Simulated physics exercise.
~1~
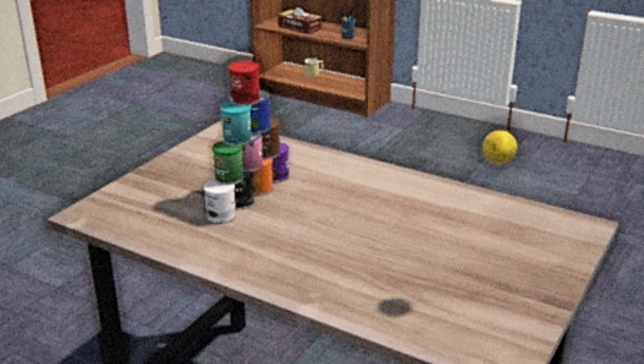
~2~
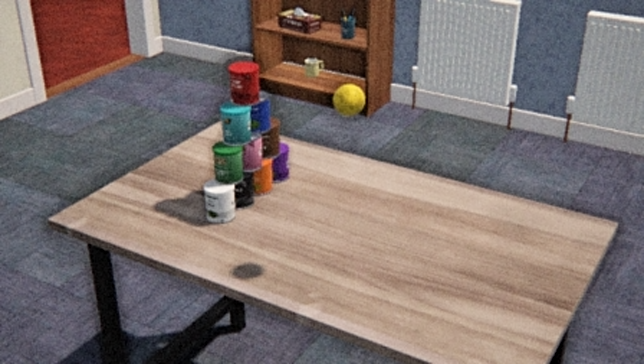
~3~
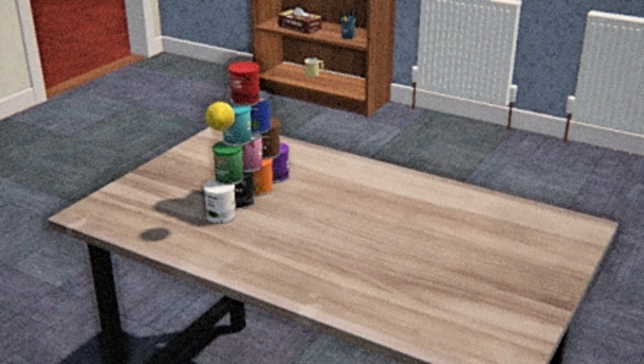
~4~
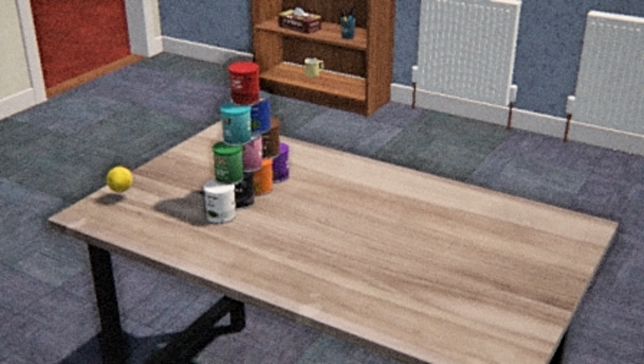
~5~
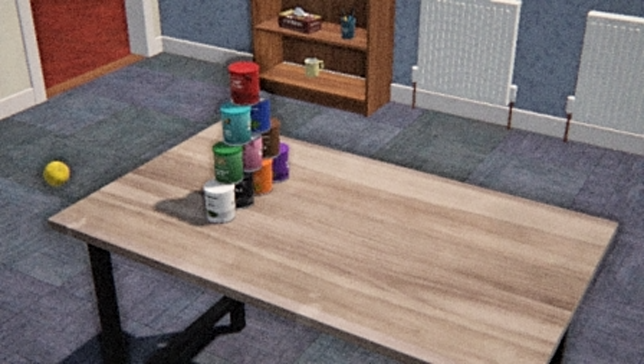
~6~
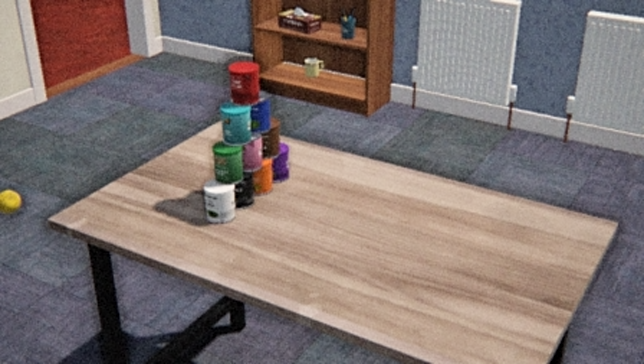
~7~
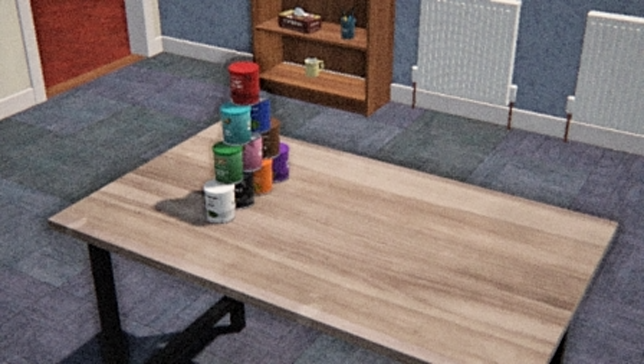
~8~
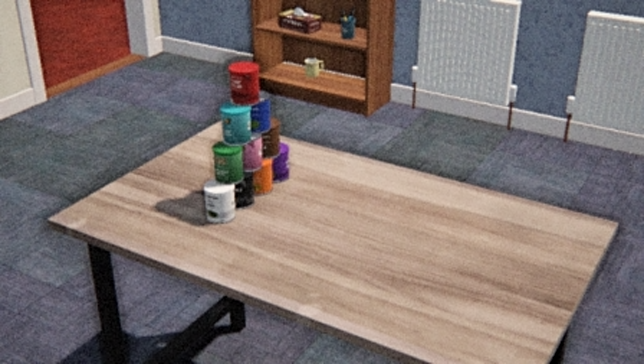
The clip shows a stack of colourful tins on a wooden table while a yellow ball travels leftward through the air, passes in front of the stack, drops beyond the table's left side and leaves view, with the tins still standing in place.
